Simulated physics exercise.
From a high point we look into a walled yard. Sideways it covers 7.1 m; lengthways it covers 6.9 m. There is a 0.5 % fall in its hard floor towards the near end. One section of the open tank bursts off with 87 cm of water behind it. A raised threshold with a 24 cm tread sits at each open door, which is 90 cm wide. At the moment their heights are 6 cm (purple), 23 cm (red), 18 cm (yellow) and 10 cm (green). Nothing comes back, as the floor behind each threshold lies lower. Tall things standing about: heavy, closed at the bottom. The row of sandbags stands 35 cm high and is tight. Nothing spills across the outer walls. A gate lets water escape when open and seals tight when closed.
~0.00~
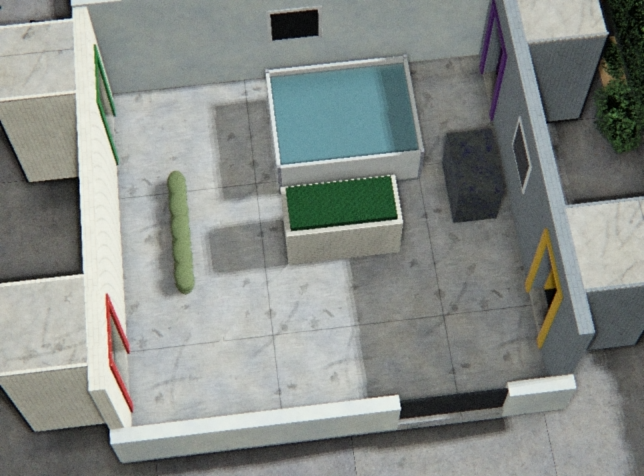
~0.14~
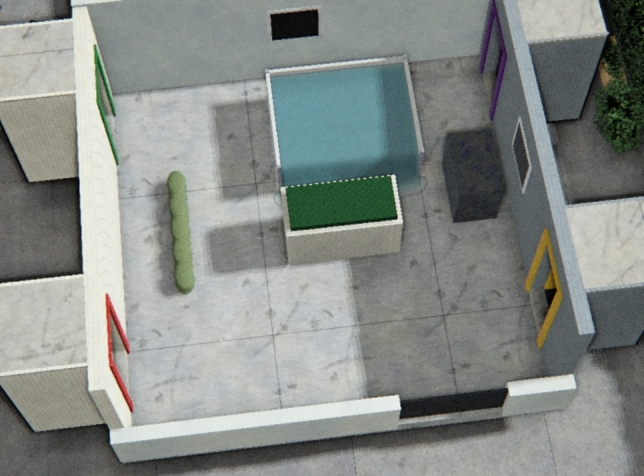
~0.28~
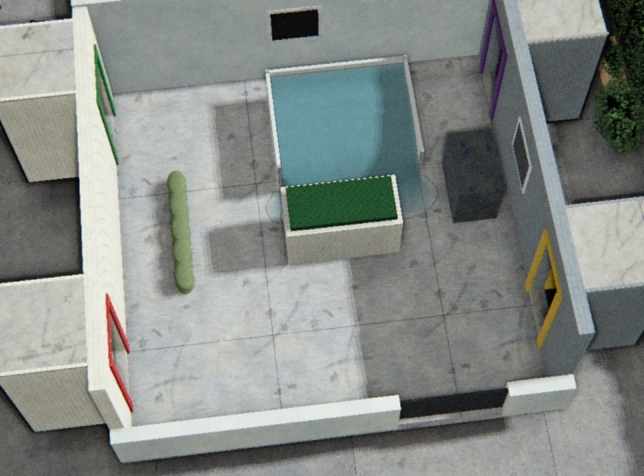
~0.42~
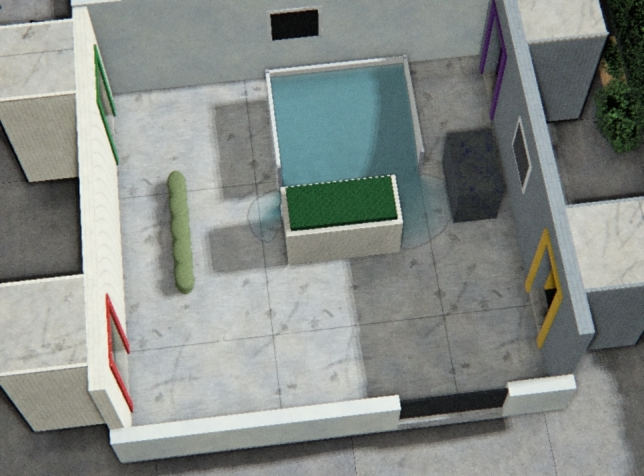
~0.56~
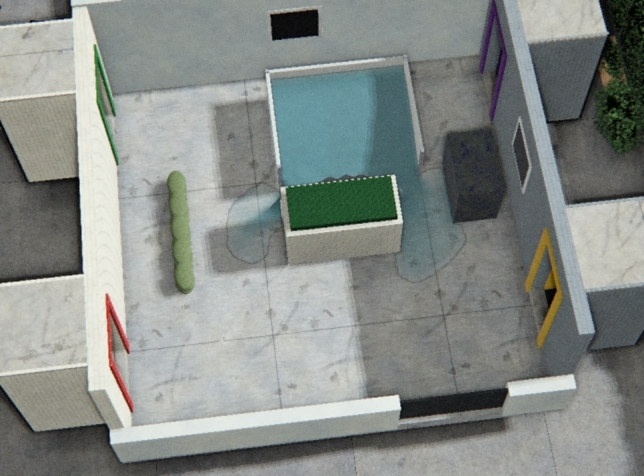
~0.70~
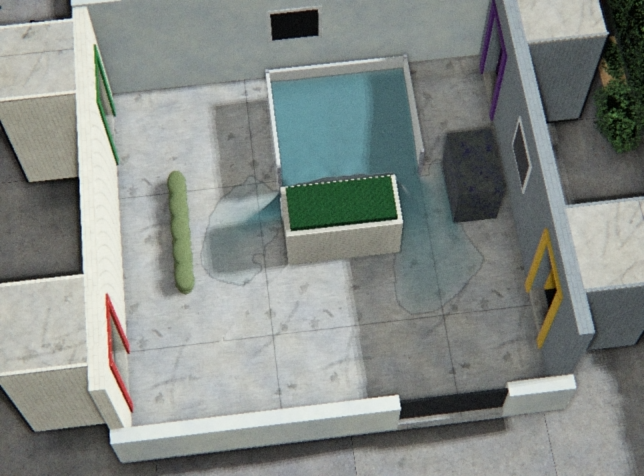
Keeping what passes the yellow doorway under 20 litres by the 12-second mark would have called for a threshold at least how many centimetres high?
It would have called for about 14.5 cm.
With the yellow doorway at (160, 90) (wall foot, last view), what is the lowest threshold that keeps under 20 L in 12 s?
Roughly 10.0 cm.
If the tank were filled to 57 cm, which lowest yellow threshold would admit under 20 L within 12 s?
8.0 cm.
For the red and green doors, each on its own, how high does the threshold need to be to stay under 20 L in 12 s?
Close to 15 cm (red) and close to 8.0 cm (green).
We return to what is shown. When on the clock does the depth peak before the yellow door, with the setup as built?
Peak: Close to 3.2 s.
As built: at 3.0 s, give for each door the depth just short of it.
In cm: Purple 0, red 3, yellow 16, green 6.
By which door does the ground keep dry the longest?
It's the purple door.
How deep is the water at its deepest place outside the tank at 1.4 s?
About 63 cm at most.
After 1.4 s water covers 35 % of the floor, deepest (63 cm) near (319, 208); 4 cm at the yellow door, 0 litres in over its 18 cm threshold.
After 3.0 s water covers 65 % of the floor, deepest (38 cm) near (309, 210); 16 cm at the yellow door, 0 litres in over its 18 cm threshold.
After 12.0 s water covers 100 % of the floor, deepest (15 cm) near (396, 81); 9 cm at the yellow door, 4 litres in over its 18 cm threshold.
At the yellow door as built, the water arrived by 1.3 s and peaked near 18 cm at 3.2 s.
Run again over the same 12 s with other heights there, 54 litres in over 11.5 cm, 4 litres over 18 cm. The limit of 20 litres is kept from about 14.5 cm up.
